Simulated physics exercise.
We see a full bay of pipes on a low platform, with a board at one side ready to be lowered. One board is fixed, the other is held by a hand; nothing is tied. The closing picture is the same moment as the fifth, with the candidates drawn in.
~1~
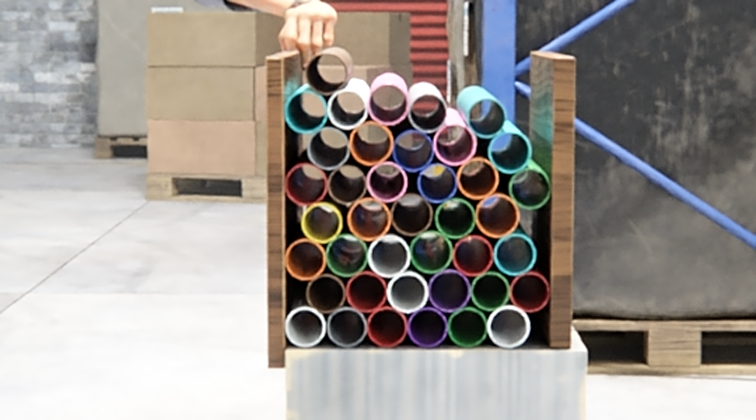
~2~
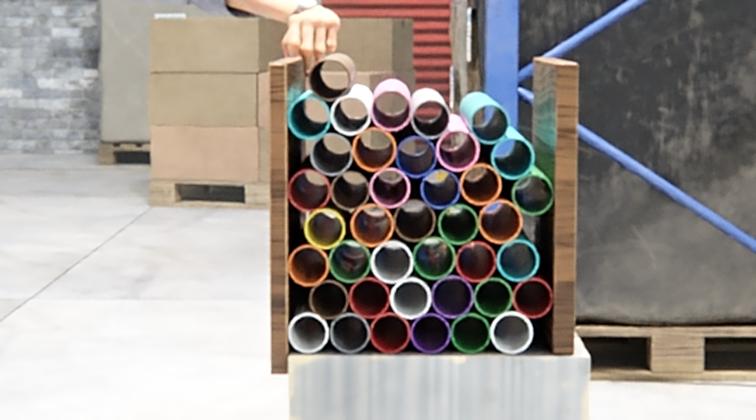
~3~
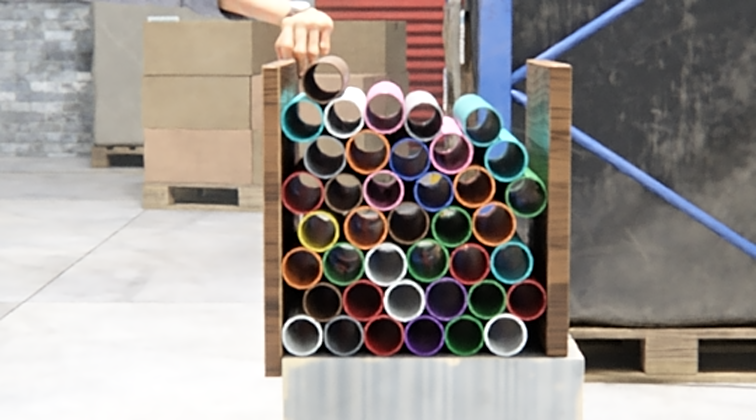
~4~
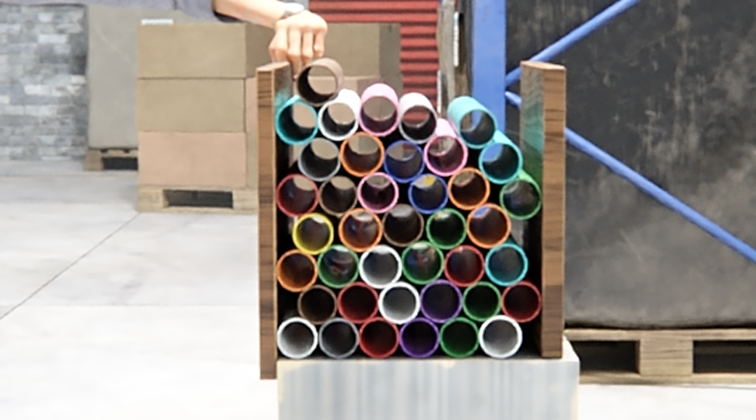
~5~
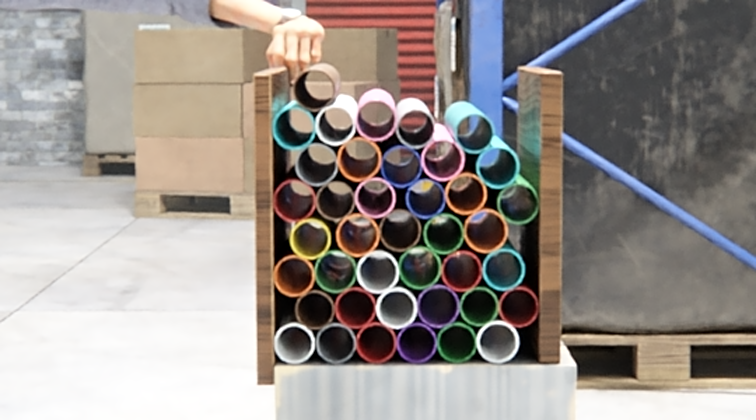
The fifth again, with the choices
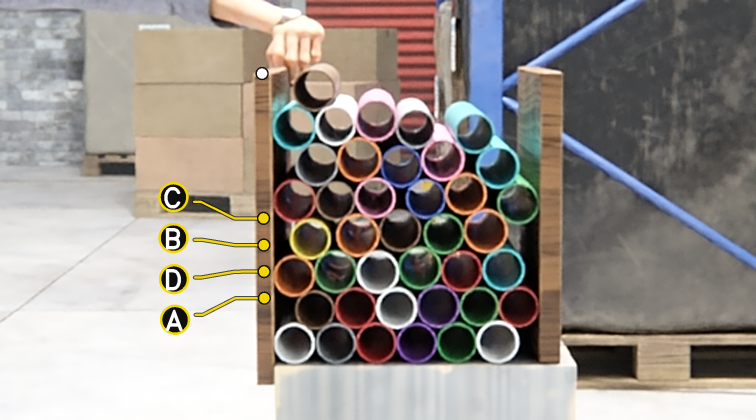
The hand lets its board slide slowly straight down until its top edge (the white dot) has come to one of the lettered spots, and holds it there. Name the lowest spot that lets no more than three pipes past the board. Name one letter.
Mark C is as low as it can go.
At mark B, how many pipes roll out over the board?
At B the number is five.
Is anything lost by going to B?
Yes, at B.
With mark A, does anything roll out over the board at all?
At A: Yes.
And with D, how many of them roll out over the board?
At D the number is five.
On the marked copy, A at (265, 298); B at (264, 245); C at (264, 218); D at (264, 271); the white dot at (262, 73).
With C. Early on, top of the board (272, 139).
Further on, top of the board (273, 214).
At the end, top of the board (273, 218), two out over the board.
As for the rest, A more than three out over the board; B more than three out over the board; D more than three out over the board.
